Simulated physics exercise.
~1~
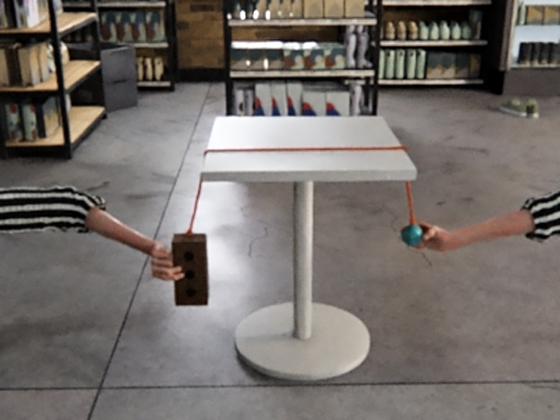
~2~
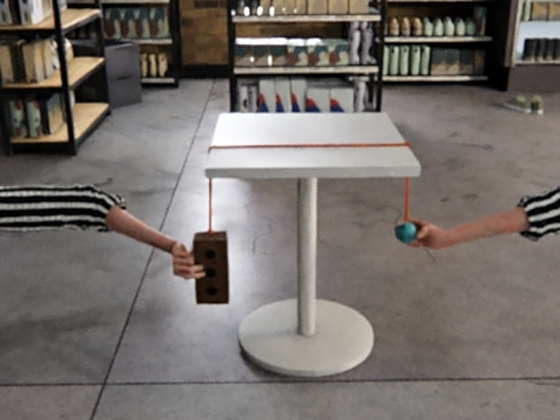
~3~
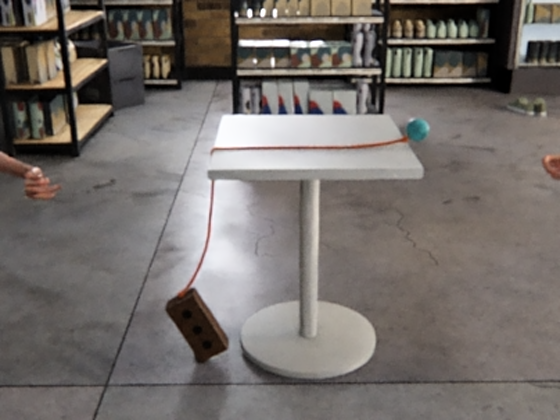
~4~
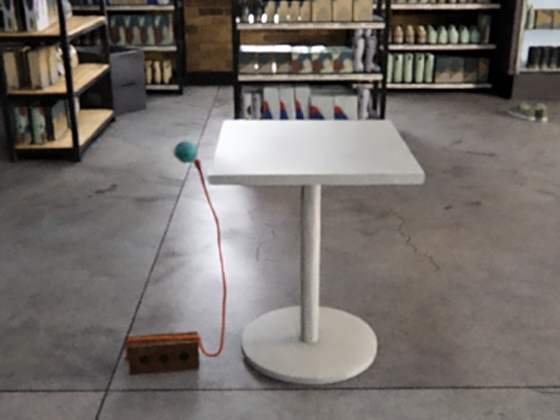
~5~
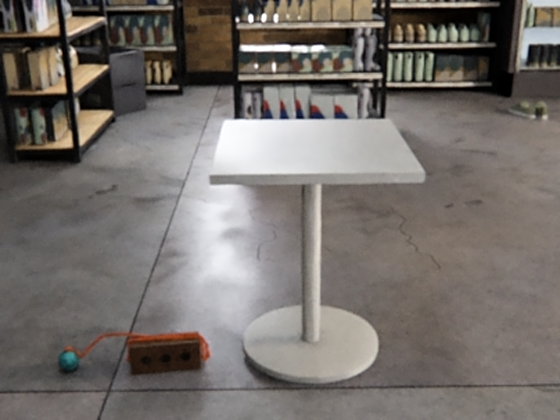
In a shop-like room with a grey floor and stocked shelves behind, a slightly swaying view faces a small white pedestal table. An orange cord lies across its top, tied to a brown brick with holes on the left and a teal ball on the right, each held by a hand on a striped-sleeved arm. Both hands let go and draw back. The brick drops toward the floor, pulling the ball up to the tabletop's right edge. The ball crosses to the left side as the brick lands, then falls. Brick, ball and cord end on the floor at left, the table bare.
